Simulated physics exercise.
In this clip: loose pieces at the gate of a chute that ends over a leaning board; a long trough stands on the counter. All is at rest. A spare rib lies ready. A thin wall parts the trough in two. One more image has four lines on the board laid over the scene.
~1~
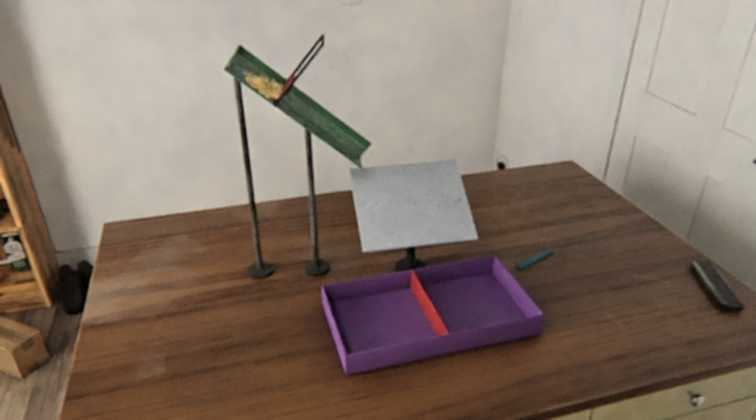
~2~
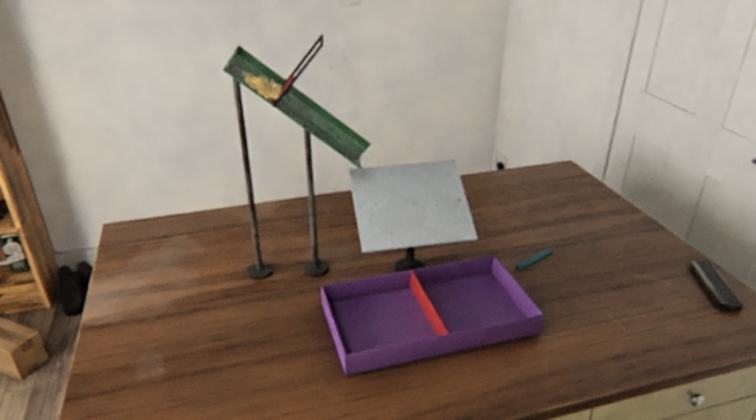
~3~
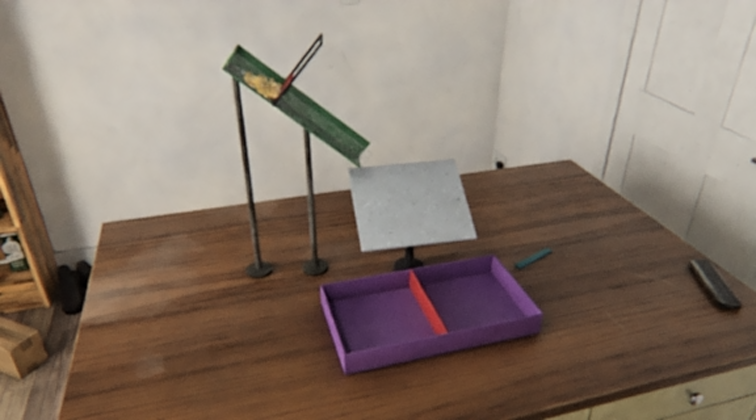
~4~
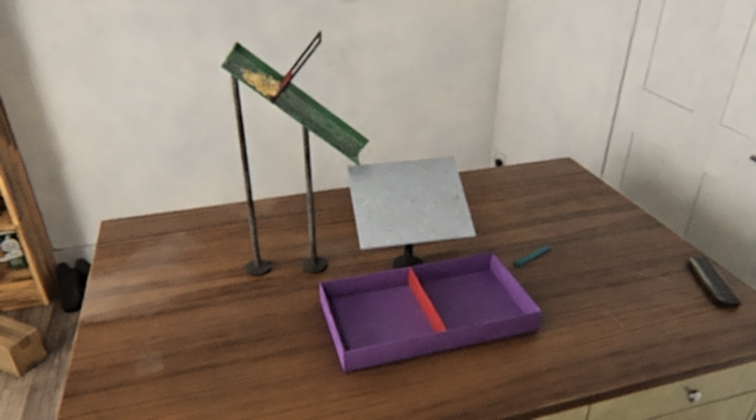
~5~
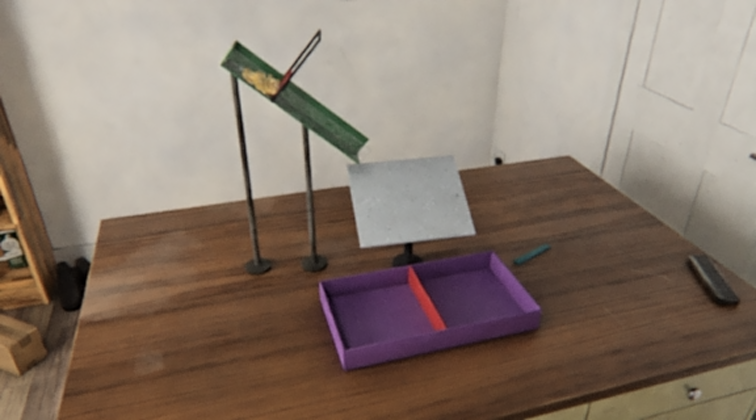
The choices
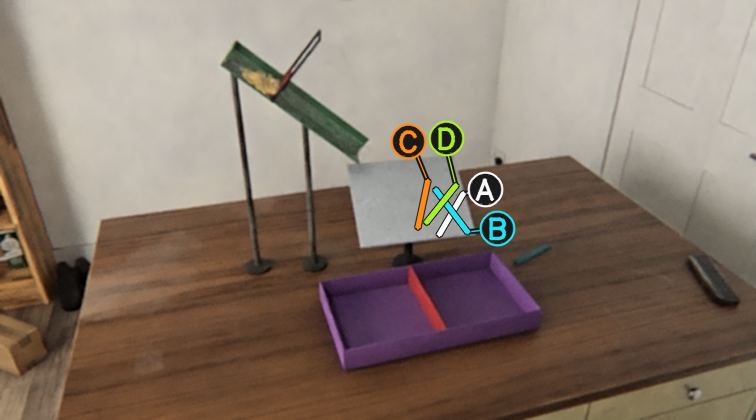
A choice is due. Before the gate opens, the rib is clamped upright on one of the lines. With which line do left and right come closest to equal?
D beats the others.
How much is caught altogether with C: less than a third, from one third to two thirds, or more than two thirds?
It is more than two thirds.
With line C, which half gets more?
The left half.
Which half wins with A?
The right half.
On the marked copy, line A from (463, 193) to (439, 234); line B from (435, 189) to (467, 231); line C from (427, 181) to (418, 227); line D from (455, 185) to (426, 222).
With A, of what is caught, roughly a quarter in the left half, the larger part in the right.
With B, of what is caught, about a tenth in the left half, almost all in the right.
With C, of what is caught, the larger part in the left half, roughly a quarter in the right.
With D, of what is caught, roughly a third in the left half, roughly two thirds in the right.
